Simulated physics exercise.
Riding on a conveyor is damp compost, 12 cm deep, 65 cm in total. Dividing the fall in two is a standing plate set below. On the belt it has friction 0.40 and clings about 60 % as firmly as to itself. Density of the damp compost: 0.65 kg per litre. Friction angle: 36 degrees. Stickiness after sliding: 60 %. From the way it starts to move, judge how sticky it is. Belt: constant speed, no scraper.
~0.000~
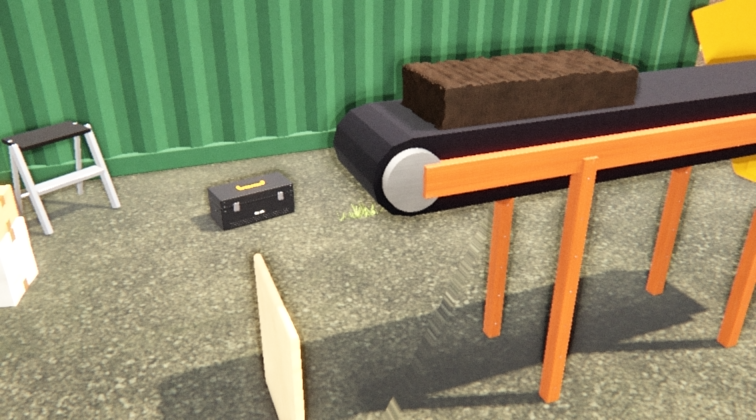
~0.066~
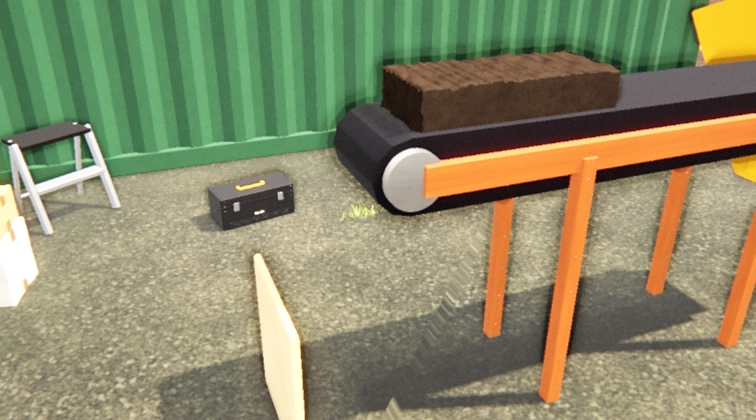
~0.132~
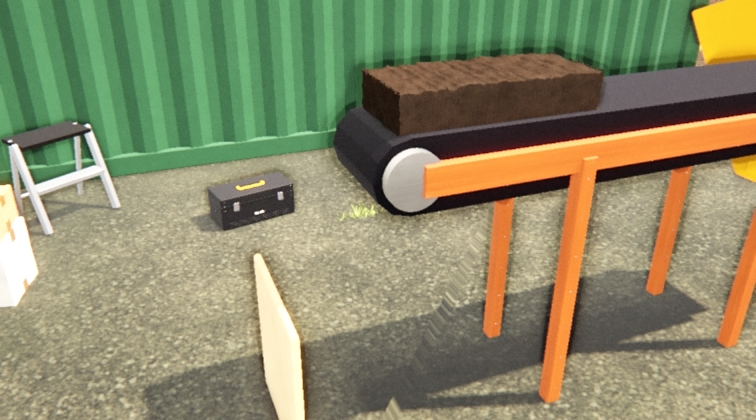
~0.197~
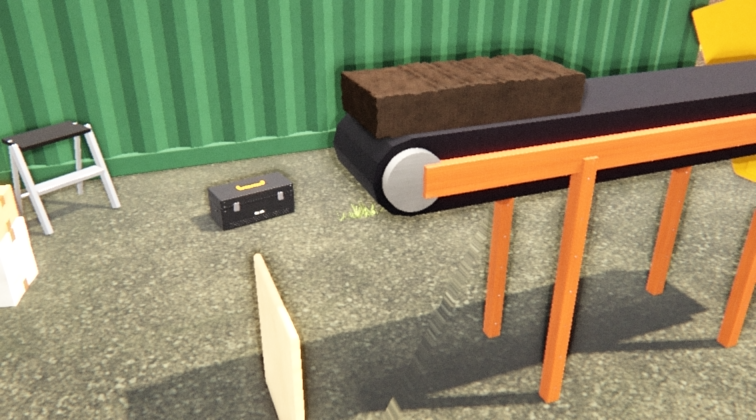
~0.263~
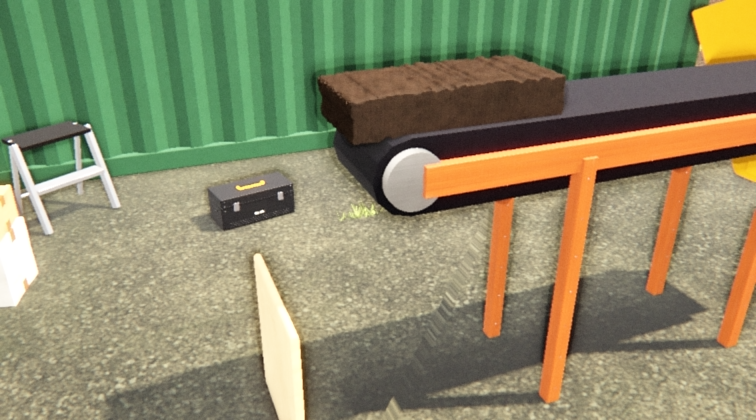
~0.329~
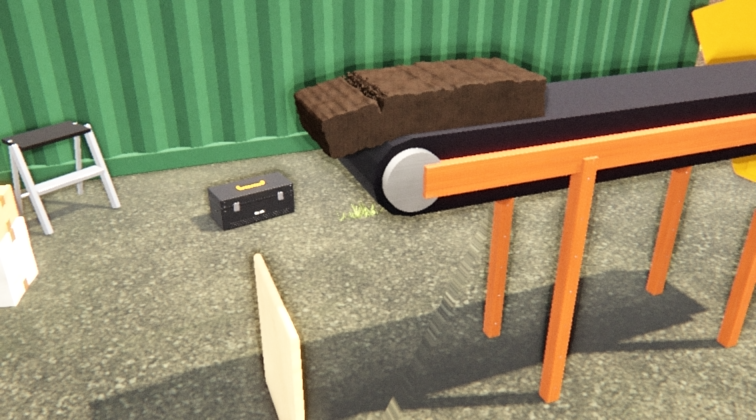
In the video, a dark brown slab of damp compost rides left along a black conveyor with an orange frame, above an upright plate, extends past the roller, and then cracks as its front section tilts downward.
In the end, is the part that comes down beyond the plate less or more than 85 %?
The outcome ends up greater than 85 percent.
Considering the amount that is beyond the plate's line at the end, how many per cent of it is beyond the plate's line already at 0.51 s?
About 10 %.
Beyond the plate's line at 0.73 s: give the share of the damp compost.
That share is about 45 %.
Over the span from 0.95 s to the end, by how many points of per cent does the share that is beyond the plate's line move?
Well, it's near 16 in a hundred.
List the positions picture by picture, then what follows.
The first frame shows foremost bit of the damp compost at (443, 120).
The second frame shows foremost bit of the damp compost at (422, 113).
The third frame shows foremost bit of the damp compost at (399, 133), 5 % of it past the top of the roller, in one piece.
The fourth frame shows foremost bit of the damp compost at (376, 105), 15 % of it past the top of the roller, in one piece.
The fifth frame shows foremost bit of the damp compost at (351, 109), 25 % of it past the top of the roller, in one piece.
The sixth frame shows foremost bit of the damp compost at (323, 129), 35 % of it past the top of the roller, cracking.
After 0.51 s, 8 % is beyond the plate's line.
After 0.73 s, 44 % is beyond the plate's line.
After 0.95 s, 78 % is beyond the plate's line.
After 1.17 s, 94 % is beyond the plate's line.
After 2.37 s, 94 % is beyond the plate's line.
